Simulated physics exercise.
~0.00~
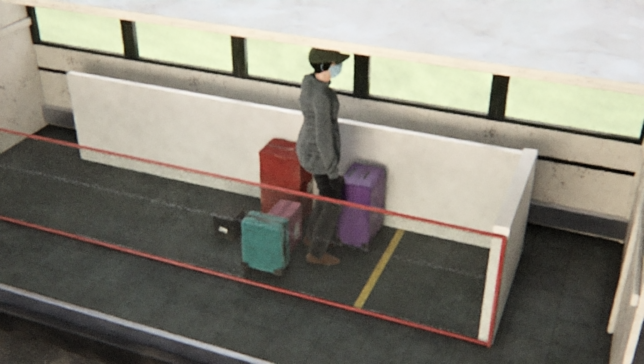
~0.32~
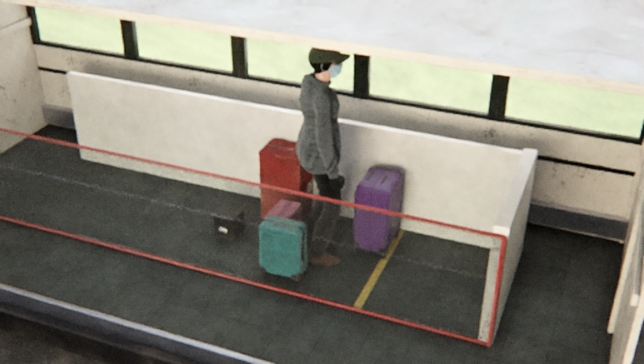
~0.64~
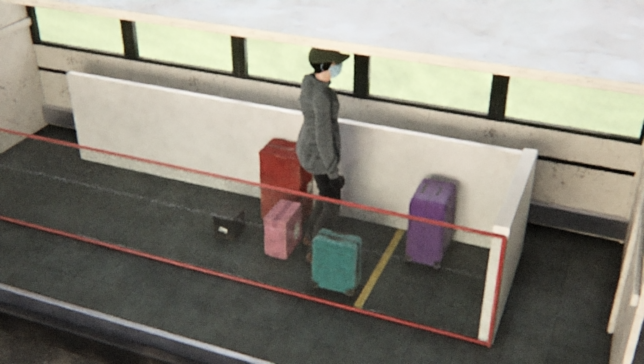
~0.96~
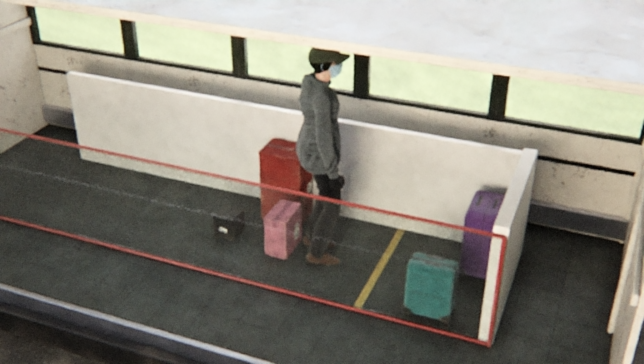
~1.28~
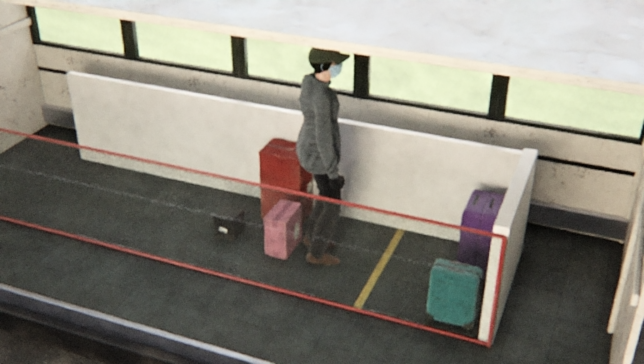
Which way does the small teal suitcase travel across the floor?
The small teal suitcase rolls to the right, passing over the yellow line toward the end wall.
A purple suitcase and a smaller teal one rolled to the right across a dark floor, past a standing person in a cap, and both ended beyond the yellow line near the end wall, while the red and pink bags stayed behind.
